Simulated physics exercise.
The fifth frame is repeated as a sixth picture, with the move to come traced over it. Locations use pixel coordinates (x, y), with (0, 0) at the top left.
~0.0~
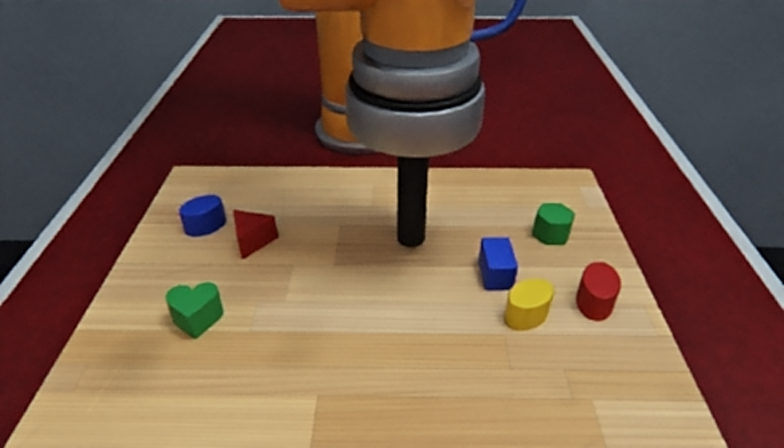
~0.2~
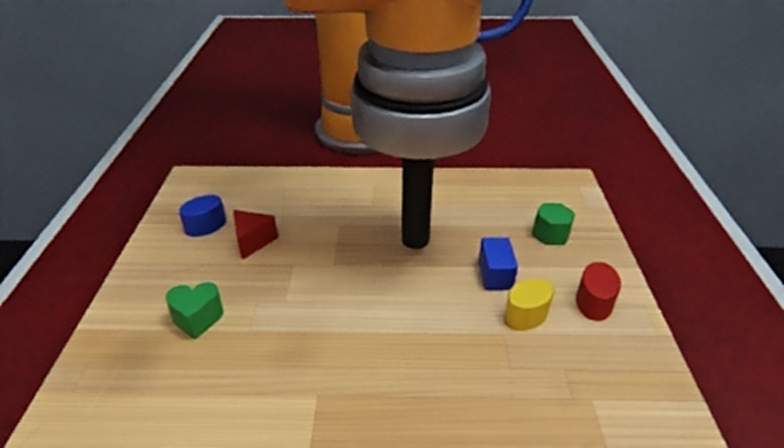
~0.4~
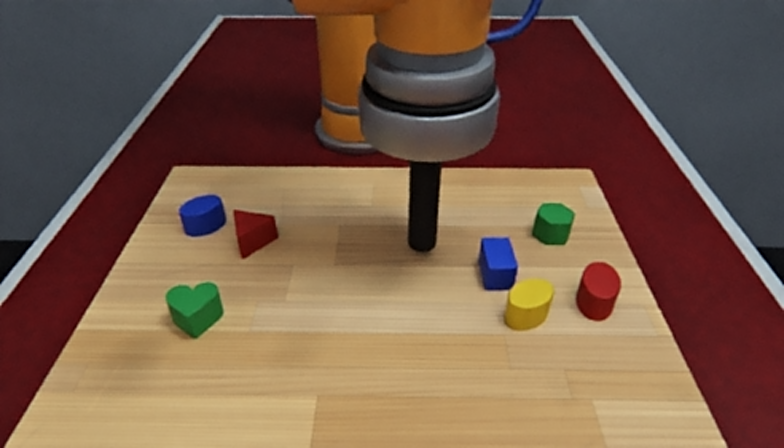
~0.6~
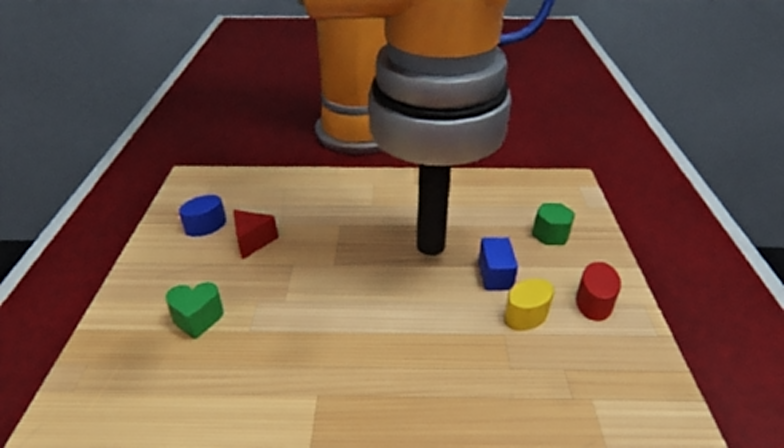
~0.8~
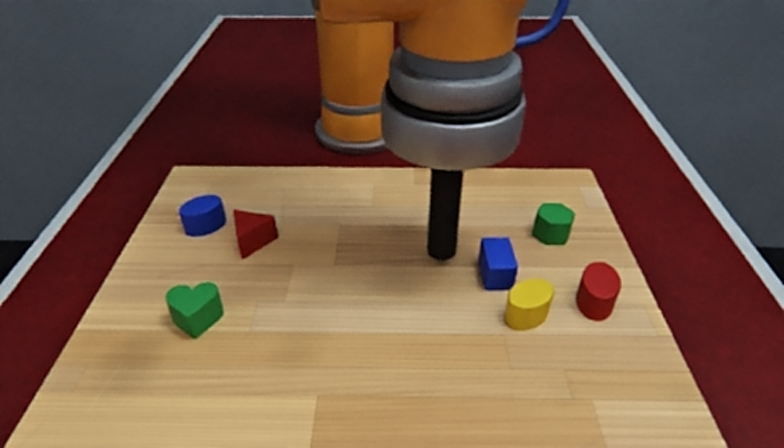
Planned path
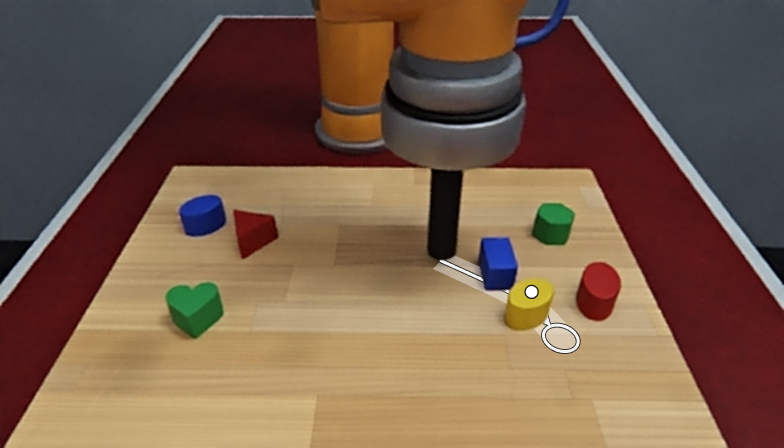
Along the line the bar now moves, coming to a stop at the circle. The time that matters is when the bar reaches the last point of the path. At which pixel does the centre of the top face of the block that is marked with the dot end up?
It is going to be at (567, 344).
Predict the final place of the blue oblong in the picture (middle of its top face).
The spot you're after is about (541, 258) in the image.
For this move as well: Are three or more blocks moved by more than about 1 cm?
Answer: No.
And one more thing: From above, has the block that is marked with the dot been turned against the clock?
No, that is not how it ends up.
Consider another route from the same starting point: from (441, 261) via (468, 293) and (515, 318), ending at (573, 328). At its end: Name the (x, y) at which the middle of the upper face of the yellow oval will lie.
It ends at (613, 299).
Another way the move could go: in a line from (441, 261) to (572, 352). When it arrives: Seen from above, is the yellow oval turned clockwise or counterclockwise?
Looking down, it rotates anti-clockwise.
Path on the board, from (441, 261) by way of (483, 280) and (526, 303) to (561, 338); the dot is on the yellow oval.
On the path given first. One third of the way, bar at (485, 270); blue oblong at (517, 256), turned 15° anticlockwise.
Two thirds of the way, bar at (530, 294); blue oblong at (541, 258), turned 35° anticlockwise; yellow oval at (545, 306), turned 25° clockwise.
At the end, bar at (564, 328); blue oblong at (541, 258), turned 35° anticlockwise; yellow oval at (567, 344), turned 70° clockwise; red oval in place.
